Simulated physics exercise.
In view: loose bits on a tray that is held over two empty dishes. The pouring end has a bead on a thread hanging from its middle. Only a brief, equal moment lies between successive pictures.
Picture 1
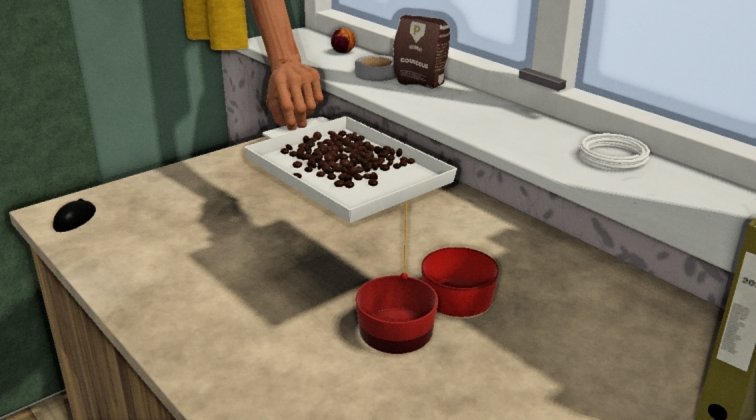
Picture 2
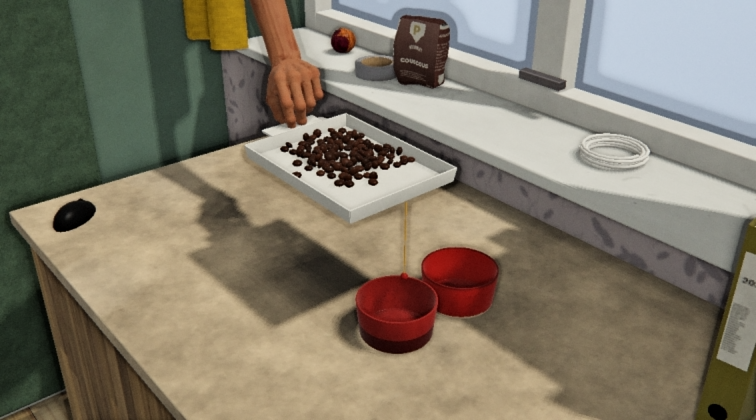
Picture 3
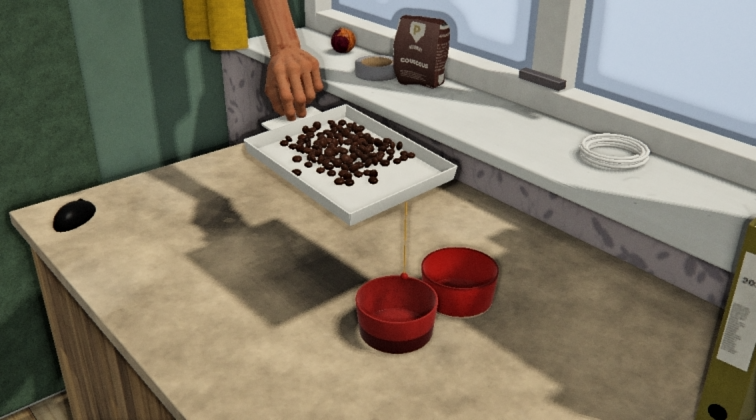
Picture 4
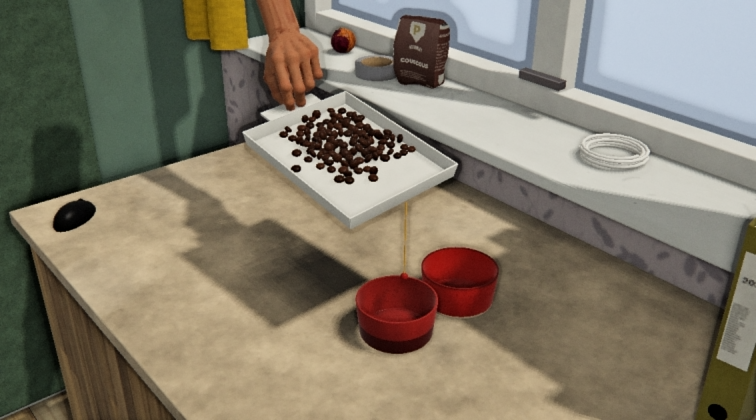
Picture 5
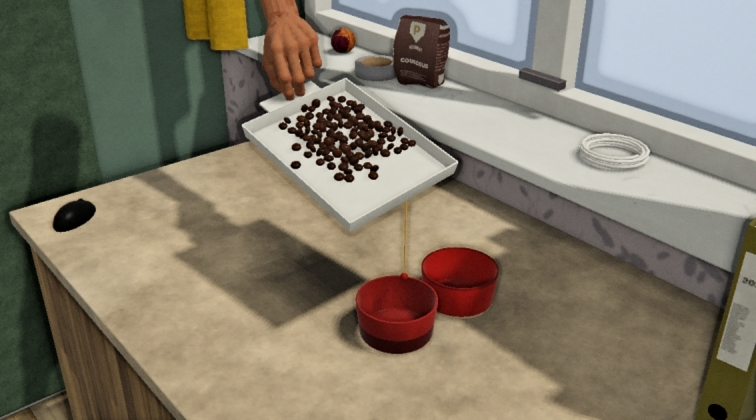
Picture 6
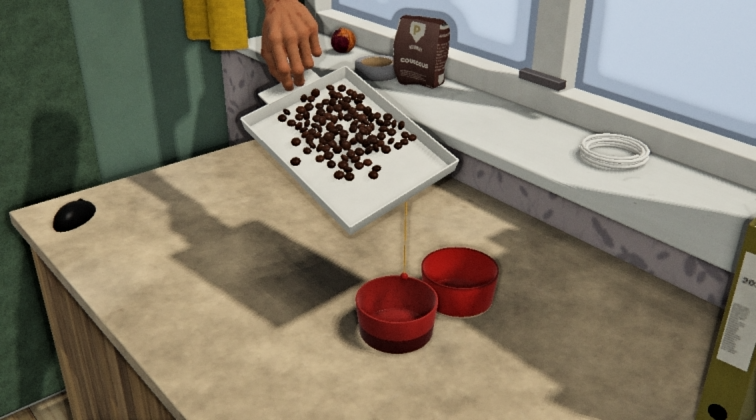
A hand at the upper left holds a white tray of dark brown drops over a beige counter, seen from above at an angle. Two red dishes sit below a bead hanging on a thread, with a brown bag and white coil on the windowsill behind. The tray stays nearly still, then its back rises and its near edge dips slightly leftward, while the camera stays fixed.
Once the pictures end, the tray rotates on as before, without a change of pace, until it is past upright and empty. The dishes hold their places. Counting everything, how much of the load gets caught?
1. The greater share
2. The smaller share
Option 2: The smaller share.
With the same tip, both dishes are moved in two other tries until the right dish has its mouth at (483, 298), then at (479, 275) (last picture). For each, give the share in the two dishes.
10 %, then 10 %.
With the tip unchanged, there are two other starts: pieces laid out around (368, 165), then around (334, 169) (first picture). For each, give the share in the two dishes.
Estimate: 30 % first, 30 % second.
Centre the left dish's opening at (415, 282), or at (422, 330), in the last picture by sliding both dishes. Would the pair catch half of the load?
Place 1: Lower than half; place 2: Lower than half.
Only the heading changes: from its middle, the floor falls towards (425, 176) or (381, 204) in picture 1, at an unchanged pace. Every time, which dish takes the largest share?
Okay, first try the right-side one, second try the left-side one.
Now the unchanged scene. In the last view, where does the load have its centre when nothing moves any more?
Close to (356, 353) in the last picture.
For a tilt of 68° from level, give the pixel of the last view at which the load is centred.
In the last view, the load is centred near (356, 209).
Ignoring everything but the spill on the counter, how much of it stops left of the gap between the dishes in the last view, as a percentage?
Roughly 90 percent.
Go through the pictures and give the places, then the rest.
The first frame shows corners of the pouring end near (350, 208) and (454, 168), level; middle of the load near (340, 156), flat chocolate drops; left dish near (424, 331); right dish near (487, 297); bead on its thread near (404, 276).
The second frame shows corners of the pouring end near (350, 209) and (454, 168), level; middle of the load near (340, 154).
The third frame shows corners of the pouring end near (350, 212) and (454, 166), tipped barely, lowest at the left corner; middle of the load near (339, 149).
The fourth frame shows corners of the pouring end near (351, 216) and (454, 164), tipped a little, lowest at the left corner; middle of the load near (339, 142).
The fifth frame shows corners of the pouring end near (351, 220) and (455, 162), tipped clearly, lowest at the left corner; middle of the load near (339, 135).
The sixth frame shows corners of the pouring end near (351, 224) and (456, 160), tipped clearly, lowest at the left corner; middle of the load near (339, 128); left dish near (424, 331); right dish near (487, 297).
Shortly afterwards, tray tipped steeply; the bulk on the tray; only a few outside both; a little in the air.
Next, tray tipped past a quarter turn; a little on the tray; near a quarter in the left dish; near half outside both; a little in the air.
Some moments later, tray tipped past a quarter turn; near a third in the left dish; near two thirds outside both.
In the end, tray tipped past a quarter turn; near a third in the left dish; none at all in the right dish; near two thirds outside both.
